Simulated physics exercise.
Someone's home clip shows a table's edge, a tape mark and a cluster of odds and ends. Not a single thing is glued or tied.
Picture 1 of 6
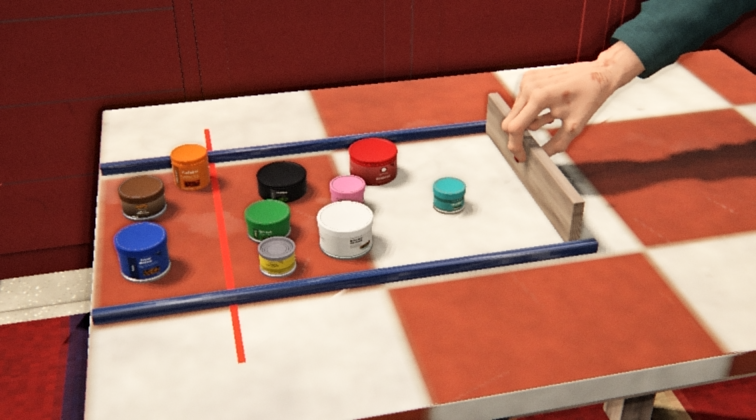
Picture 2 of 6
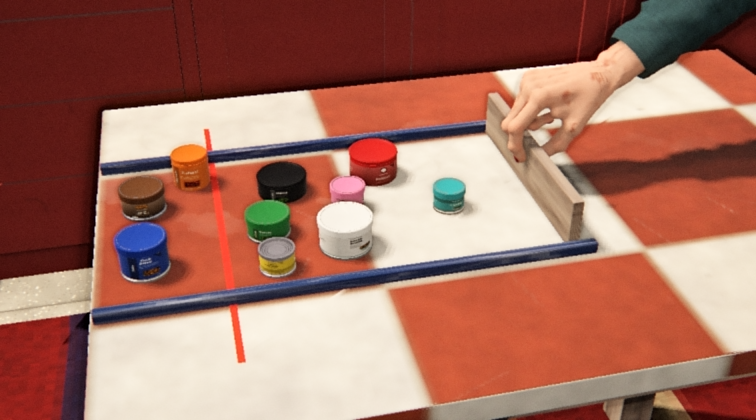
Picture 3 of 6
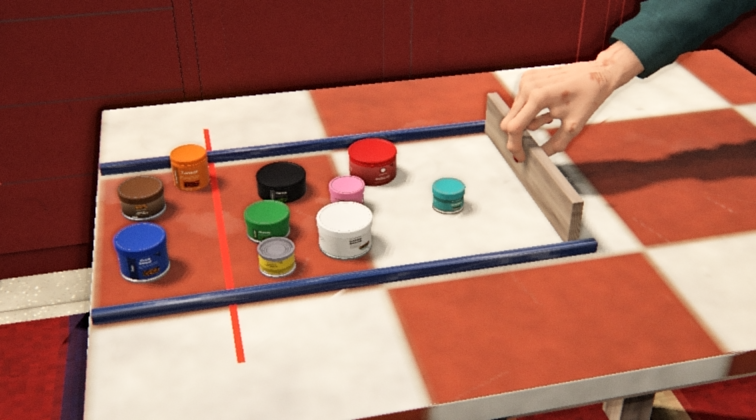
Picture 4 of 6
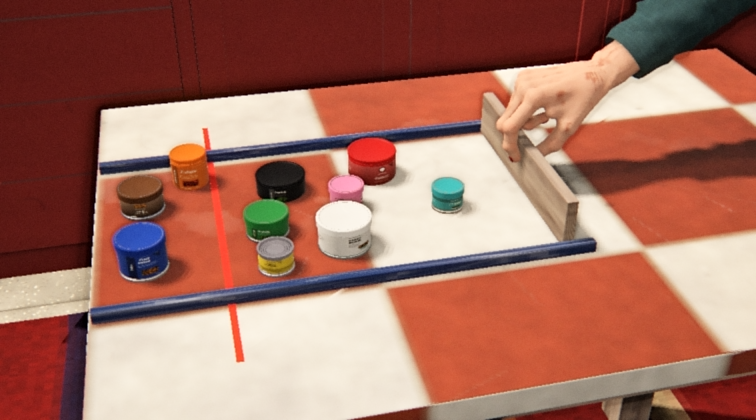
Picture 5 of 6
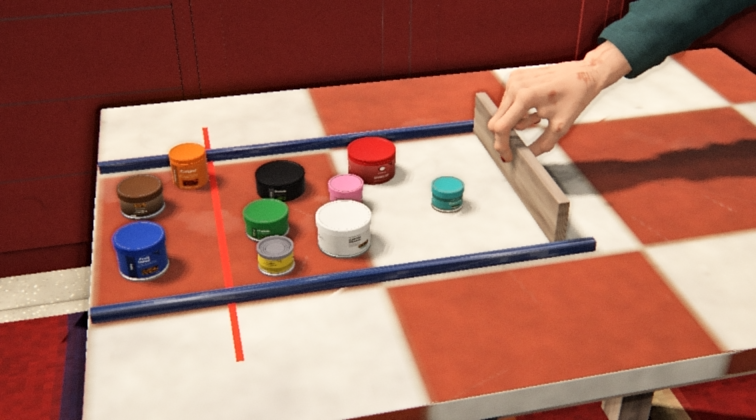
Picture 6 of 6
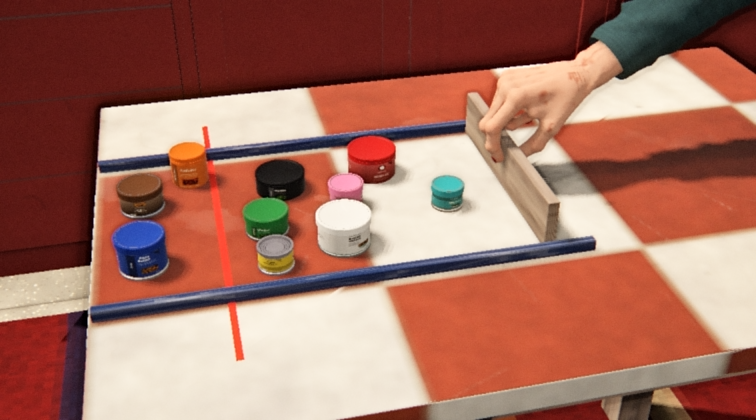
A hand in a dark green sleeve grips a wooden board at the right of a red-and-white checkered table, seen from above at an angle. Between two blue rails sit brown, blue and orange tubs near a red line at left, with black, green, yellow, pink, red, white and teal ones rightward. The hand slides the board slightly left, touching none, while the view stays nearly still.
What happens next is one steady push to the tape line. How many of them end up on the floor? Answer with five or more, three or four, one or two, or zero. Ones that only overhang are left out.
The count that falls is zero.
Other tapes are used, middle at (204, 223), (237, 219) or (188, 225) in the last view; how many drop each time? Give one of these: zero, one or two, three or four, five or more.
Taking the three places in turn, it would be not one; not one; one or two.
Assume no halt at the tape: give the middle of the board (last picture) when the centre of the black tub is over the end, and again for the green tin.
The middle is at (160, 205) when it's the black tub, and at (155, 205) when it's the green tin.
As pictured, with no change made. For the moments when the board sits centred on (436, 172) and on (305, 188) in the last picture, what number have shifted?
By the first moment it's 1, by the second it's 7.
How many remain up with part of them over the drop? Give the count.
I'd put it at 1.
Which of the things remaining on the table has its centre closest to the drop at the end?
The brown pot finishes nearest.
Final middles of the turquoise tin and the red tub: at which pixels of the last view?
The turquoise tin finishes at (203, 225); the red tub finishes at (189, 182).
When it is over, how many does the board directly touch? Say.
Counting them up gives 4.
A little later, none off yet; blue tin at rest near (142, 251); brown pot at rest near (141, 196); orange tub at rest near (189, 165).
When it is over, the number that fall off is zero.
